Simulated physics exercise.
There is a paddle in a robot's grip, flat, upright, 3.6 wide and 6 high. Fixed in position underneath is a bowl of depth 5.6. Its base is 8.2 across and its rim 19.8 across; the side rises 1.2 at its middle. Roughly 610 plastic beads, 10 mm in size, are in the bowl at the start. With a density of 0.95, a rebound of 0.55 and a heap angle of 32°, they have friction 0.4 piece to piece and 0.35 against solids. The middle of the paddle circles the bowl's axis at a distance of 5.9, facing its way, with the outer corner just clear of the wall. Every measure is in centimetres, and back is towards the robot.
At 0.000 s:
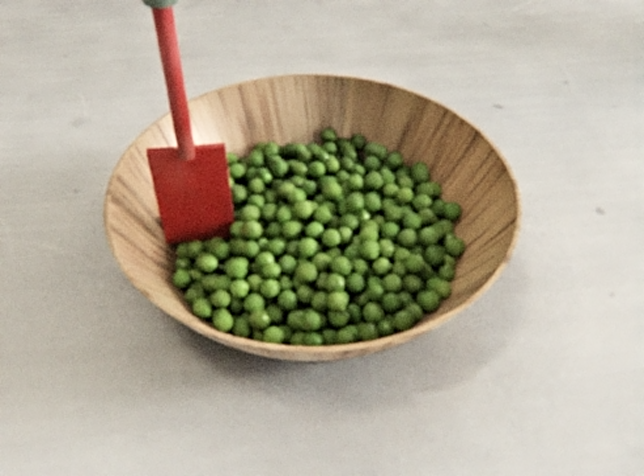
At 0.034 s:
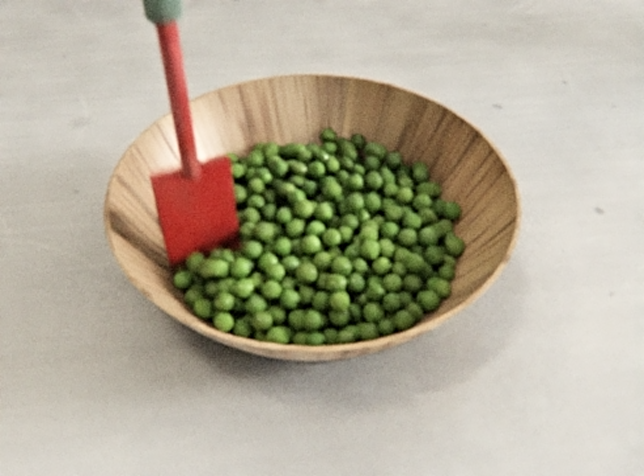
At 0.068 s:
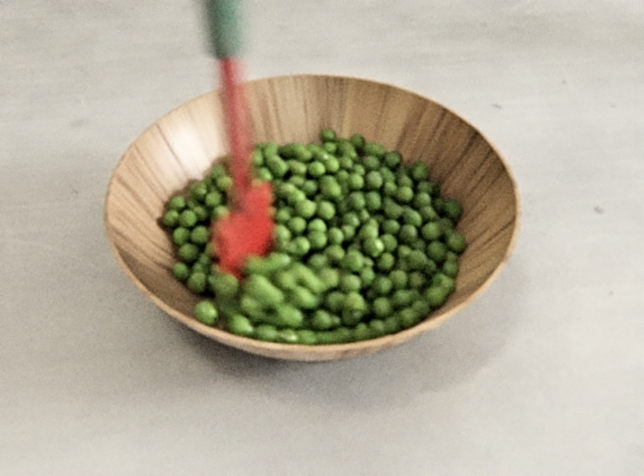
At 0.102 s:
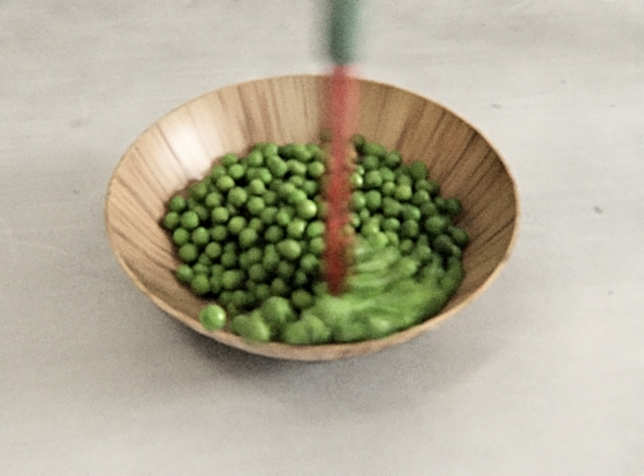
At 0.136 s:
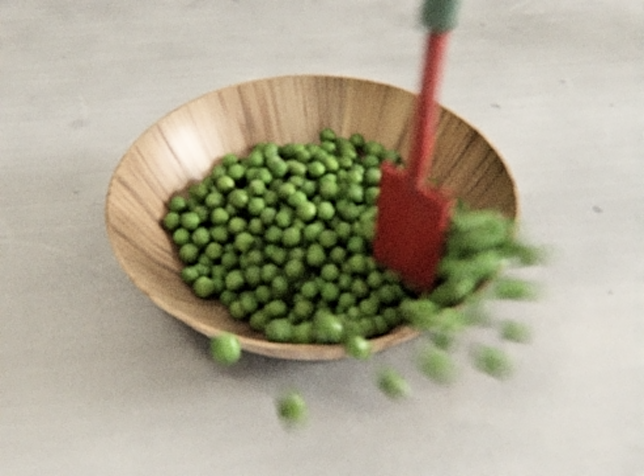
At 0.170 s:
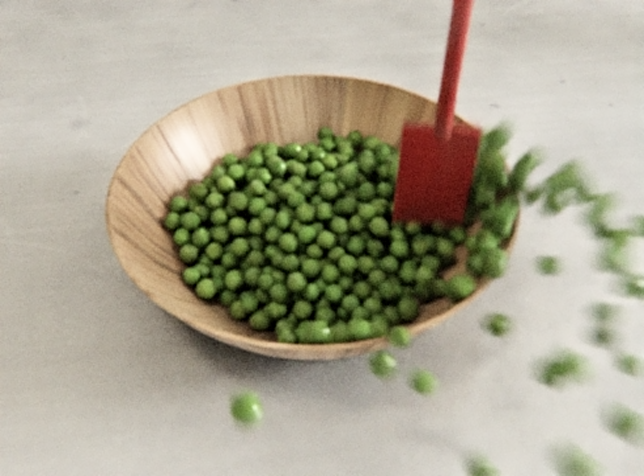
Red paddle sweeping from left to right through green beads in a wooden bowl, flinging some over the near and right rim.
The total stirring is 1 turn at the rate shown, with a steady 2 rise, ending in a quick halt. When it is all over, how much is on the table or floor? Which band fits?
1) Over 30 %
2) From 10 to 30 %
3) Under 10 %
From 10 to 30 %.
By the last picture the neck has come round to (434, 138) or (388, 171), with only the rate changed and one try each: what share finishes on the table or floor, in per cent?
Roughly 10 and 10 percent, in that order.
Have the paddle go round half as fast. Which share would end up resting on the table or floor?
Estimated share: About 5 per cent.
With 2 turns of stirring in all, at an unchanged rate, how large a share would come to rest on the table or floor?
Roughly 30 per cent would end up there.
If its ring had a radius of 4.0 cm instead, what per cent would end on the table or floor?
That would make it around 25 percent.
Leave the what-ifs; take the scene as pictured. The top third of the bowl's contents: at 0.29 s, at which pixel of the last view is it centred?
The centre is roughly (303, 186).
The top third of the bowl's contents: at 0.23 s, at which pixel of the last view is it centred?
I'd put it at around (335, 176).
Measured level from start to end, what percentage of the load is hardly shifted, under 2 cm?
Around 70 in a hundred, roughly.
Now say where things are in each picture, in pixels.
In the first frame, paddle neck at (181, 120), 0° round; upper third of the load around (319, 215), from x 170 to 455, top at y 135; 608 in the bowl.
In the second frame, paddle neck at (186, 138), 16° round; upper third of the load around (312, 217), from x 170 to 455, top at y 135.
In the third frame, paddle neck at (240, 177), 54° round; upper third of the load around (317, 228), from x 175 to 455, top at y 135.
In the fourth frame, paddle neck at (337, 184), 91° round; upper third of the load around (352, 233), from x 175 to 460, top at y 135; 603 in the bowl, 5 in flight or on the tool.
In the fifth frame, paddle neck at (420, 151), 129° round; upper third of the load around (385, 223), from x 175 to 535, top at y 135; 589 in the bowl, 19 in flight or on the tool.
In the sixth frame, paddle neck at (447, 98), 167° round; upper third of the load around (397, 195), from x 175 to 695, top at y 135; 574 in the bowl, 34 in flight or on the tool.
After 0.23 s, 235° round, highest piece 11 above the table; 550 in the bowl, 3 on the table or floor, 55 in flight or on the tool.
After 0.29 s, 304° round, highest piece 11 above the table; 530 in the bowl, 29 on the table or floor, 49 in flight or on the tool.
After 0.52 s, 0° round, highest piece 4 above the table; 518 in the bowl, 88 on the table or floor, 2 in flight or on the tool.
After 1.22 s, 0° round, highest piece 4 above the table; 518 in the bowl, 90 on the table or floor.
At rest, 518 in the bowl, 90 on the table or floor. That is 15 % on the table or floor.
